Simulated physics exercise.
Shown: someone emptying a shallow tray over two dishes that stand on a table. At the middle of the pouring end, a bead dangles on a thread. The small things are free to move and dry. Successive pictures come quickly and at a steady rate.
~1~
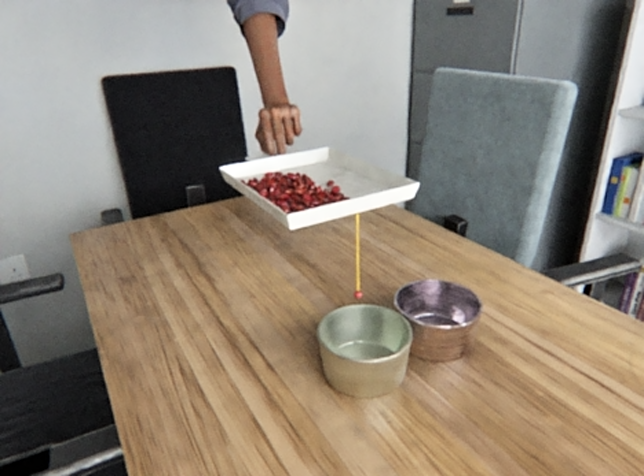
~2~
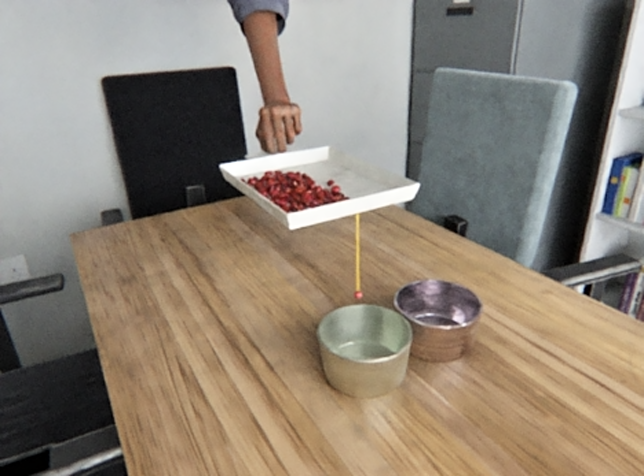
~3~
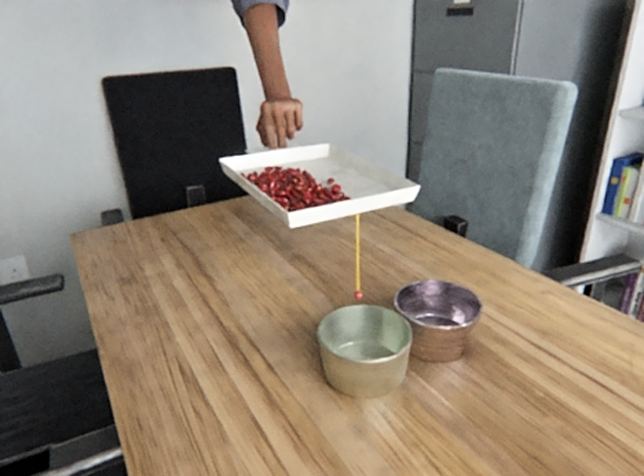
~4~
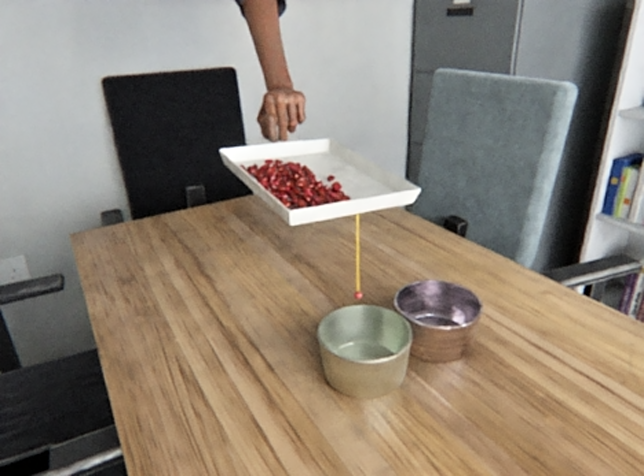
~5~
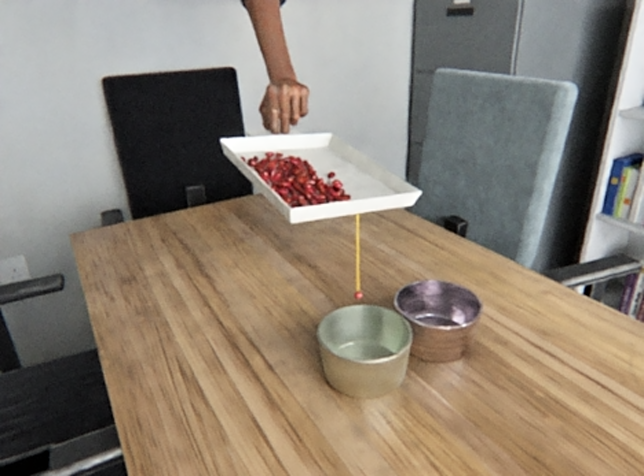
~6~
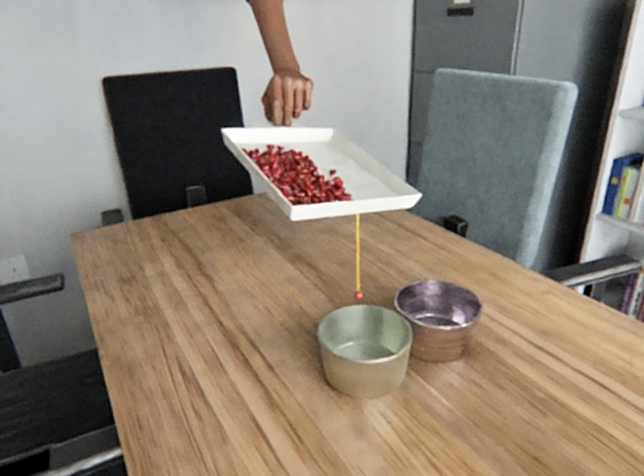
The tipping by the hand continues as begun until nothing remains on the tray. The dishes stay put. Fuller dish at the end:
Looks to me like the dish on the right ends up with more.
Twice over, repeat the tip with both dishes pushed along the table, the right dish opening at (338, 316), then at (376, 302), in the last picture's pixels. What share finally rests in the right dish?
First placement: Some 0 %; second placement: Some 50 %.
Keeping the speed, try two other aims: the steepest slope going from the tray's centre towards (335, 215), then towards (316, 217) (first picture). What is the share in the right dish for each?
Near 0 % and 0 %.
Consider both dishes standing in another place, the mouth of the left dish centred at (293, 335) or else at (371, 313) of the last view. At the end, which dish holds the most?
In order of the tries: The dish on the right side, then the dish on the right side.
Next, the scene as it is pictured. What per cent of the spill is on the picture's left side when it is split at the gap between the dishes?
Some 70 %.
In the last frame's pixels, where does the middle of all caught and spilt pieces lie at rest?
At about (403, 325).
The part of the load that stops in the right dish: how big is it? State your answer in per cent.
Roughly 40 in every hundred pieces, I'd say.
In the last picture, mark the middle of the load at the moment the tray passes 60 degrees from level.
Close to (373, 187).
Shortly afterwards, tray tipped steeply; all but a few on the tray; only a few in the right dish; only a few in the air.
Next, tray tipped right over; the bulk on the tray; a little in the right dish; a little outside both; only a few in the air.
Some moments later, tray tipped past a quarter turn; a little in the left dish; near a third in the right dish; near half outside both.
In the end, tray tipped past a quarter turn; a little in the left dish; near a third in the right dish; near half outside both.
